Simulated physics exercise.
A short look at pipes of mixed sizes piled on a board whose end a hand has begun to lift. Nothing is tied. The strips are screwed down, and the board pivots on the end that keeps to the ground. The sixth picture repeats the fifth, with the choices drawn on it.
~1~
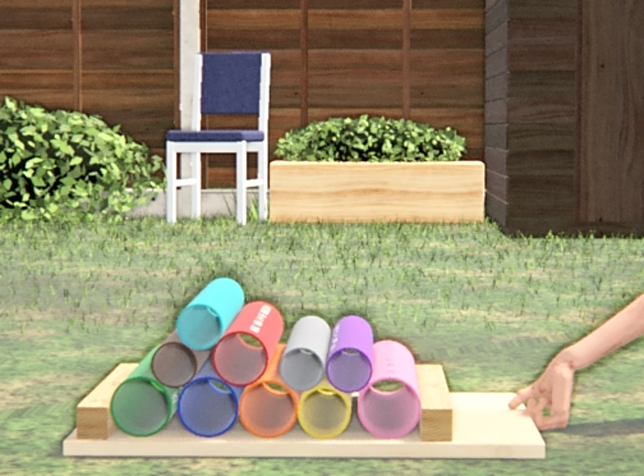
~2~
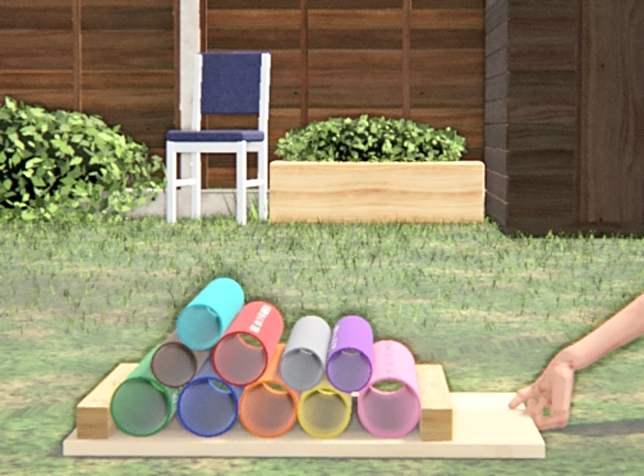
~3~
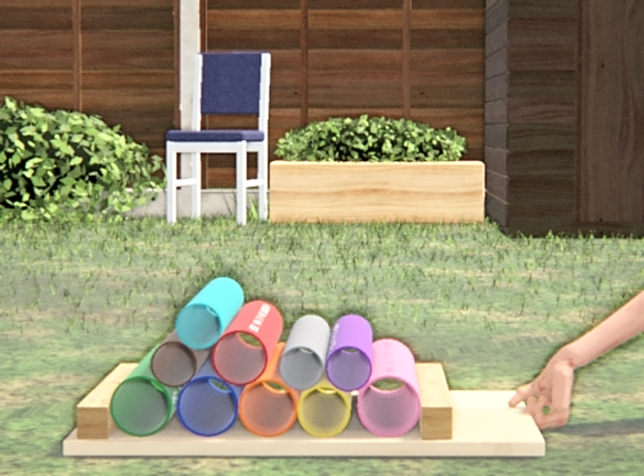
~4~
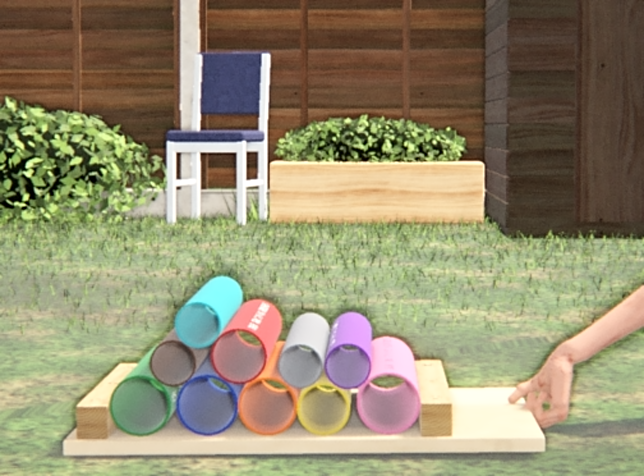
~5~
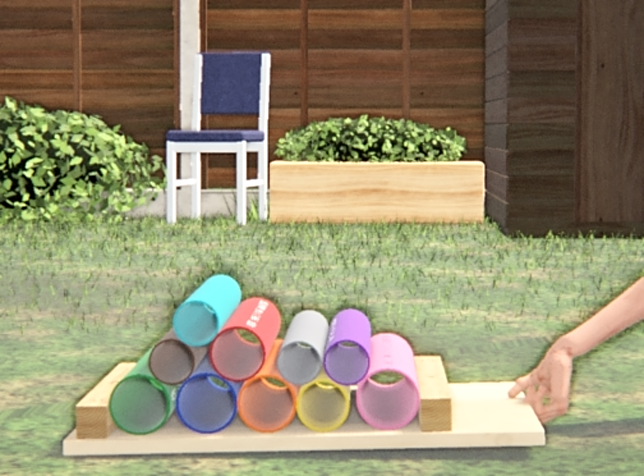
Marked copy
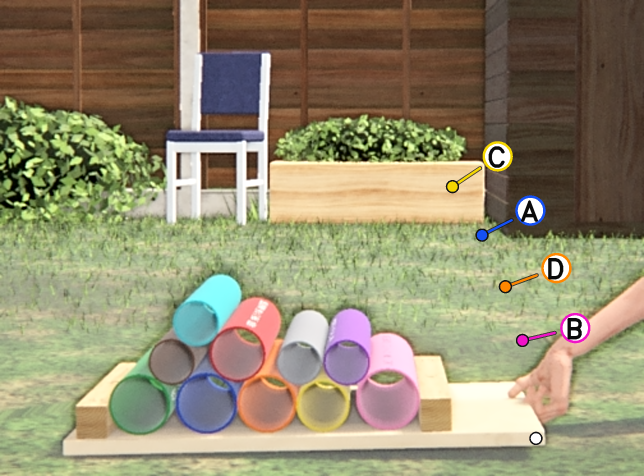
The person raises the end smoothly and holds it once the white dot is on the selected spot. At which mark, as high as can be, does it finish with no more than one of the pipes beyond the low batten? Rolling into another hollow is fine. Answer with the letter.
The answer is mark A.
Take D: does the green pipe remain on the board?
Yes, with D.
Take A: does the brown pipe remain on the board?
The brown pipe: Yes.
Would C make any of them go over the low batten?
Yes.
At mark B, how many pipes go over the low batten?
It comes to none.
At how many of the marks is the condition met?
Three of the four.
On the marked copy, A at (482, 235); B at (523, 341); C at (452, 187); D at (505, 287); the white dot at (536, 438).
With A. Early on, board at 16°.
Further on, board at 27°.
At the end, board at 27°, none over the low batten.
As for the rest, B none over the low batten; C five over the low batten; D none over the low batten.
